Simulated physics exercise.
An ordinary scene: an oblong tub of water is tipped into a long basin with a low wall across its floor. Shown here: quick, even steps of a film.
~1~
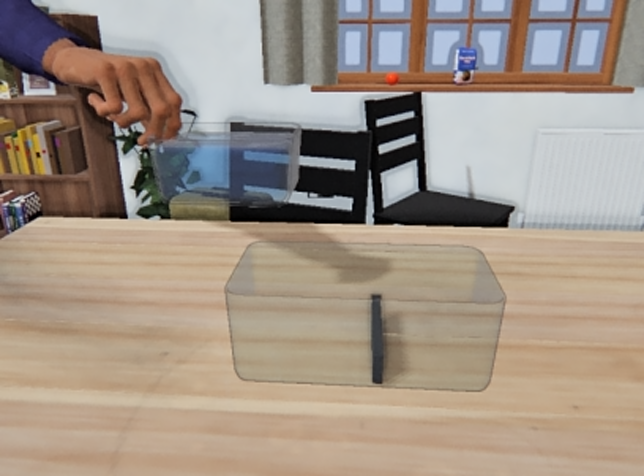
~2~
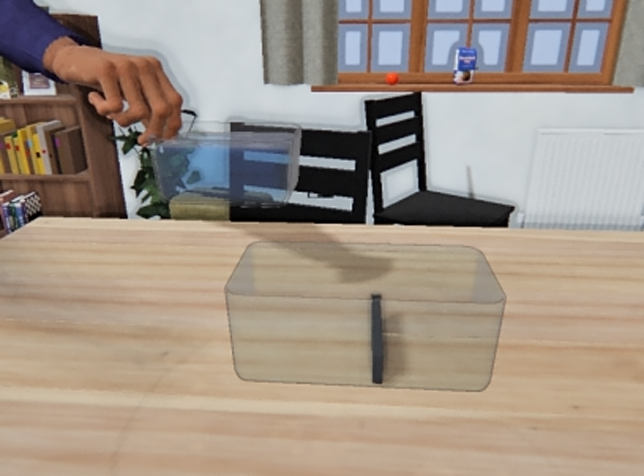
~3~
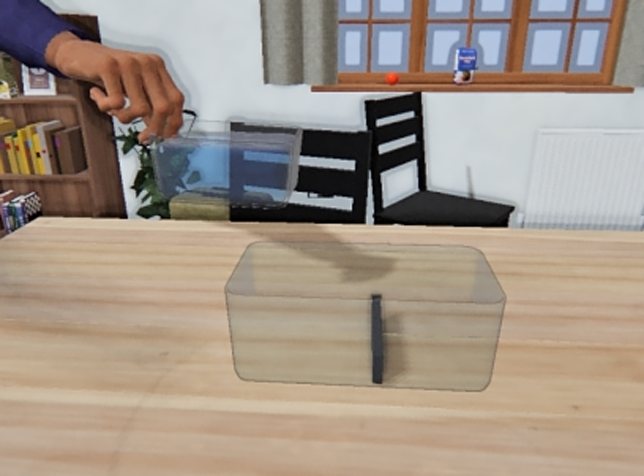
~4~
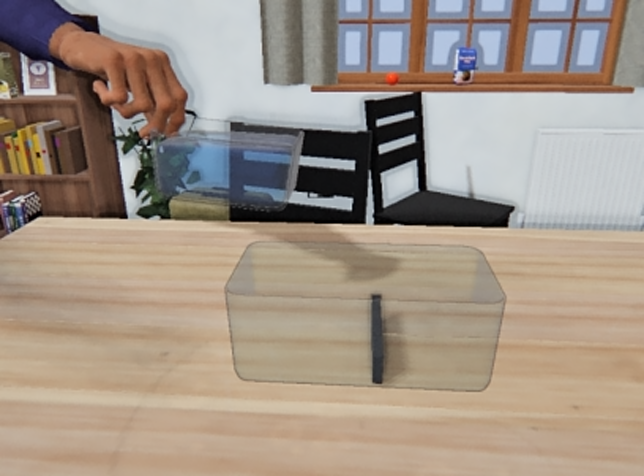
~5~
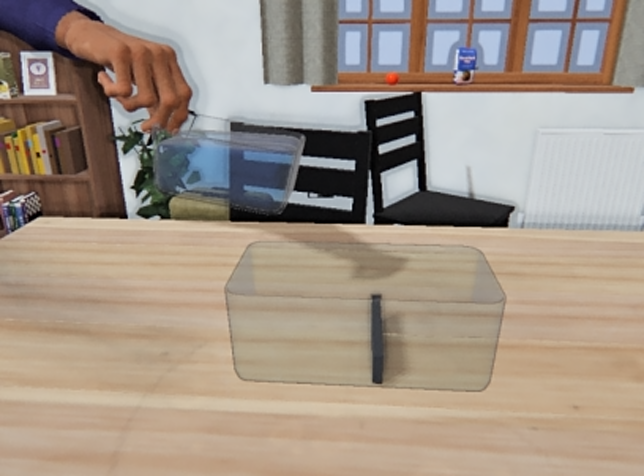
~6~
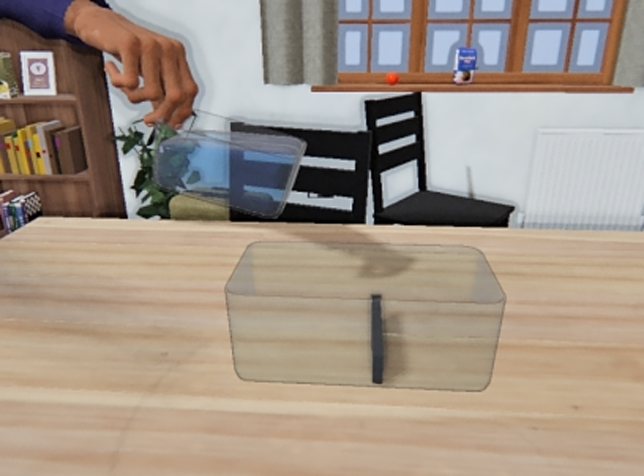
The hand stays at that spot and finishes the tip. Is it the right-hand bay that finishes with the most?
No, it is the left bay.
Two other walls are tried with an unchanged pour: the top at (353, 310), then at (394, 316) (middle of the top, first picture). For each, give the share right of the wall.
Near 50 % and 5 %.
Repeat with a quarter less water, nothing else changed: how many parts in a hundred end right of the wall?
Estimated share: Around 5 %.
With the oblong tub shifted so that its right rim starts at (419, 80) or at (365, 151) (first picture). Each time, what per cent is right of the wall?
Roughly 60 percent on the first try and 65 percent on the second.
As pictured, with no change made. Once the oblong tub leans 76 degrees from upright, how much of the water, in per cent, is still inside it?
Around 35 in a hundred.
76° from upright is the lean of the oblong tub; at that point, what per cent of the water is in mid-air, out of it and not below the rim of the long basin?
Something close to 40 percent of it.
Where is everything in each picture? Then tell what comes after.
The first picture shows tilt 0°; pouring edge (296, 133); surface from (168, 139) to (295, 141); the long basin's rim runs from (238, 266) to (492, 274); the wall's top is at (377, 324).
The second picture shows tilt 1°; pouring edge (296, 134); surface from (168, 139) to (295, 142).
The third picture shows tilt 2°; pouring edge (297, 136); surface from (169, 138) to (295, 142).
The fourth picture shows tilt 6°; pouring edge (299, 140); surface from (169, 137) to (297, 144).
The fifth picture shows tilt 10°; pouring edge (300, 145); surface from (171, 137) to (298, 144).
The sixth picture shows tilt 15°; pouring edge (302, 152); surface from (172, 138) to (301, 146).
A moment on, the tilt is 76° and 34 per cent is still to pour, 23 is left of the wall and 3 right of it.
Next, the tilt is 106° and 5 per cent is still to pour, 74 is left of the wall and 12 right of it.
Then the tilt is 108° and 0 per cent is still to pour, 80 is left of the wall and 15 right of it.
Later the tilt is 108° and 0 per cent is still to pour, 79 is left of the wall and 16 right of it.
At rest 79 per cent lies left of the wall, 16 right of it and 5 outside.
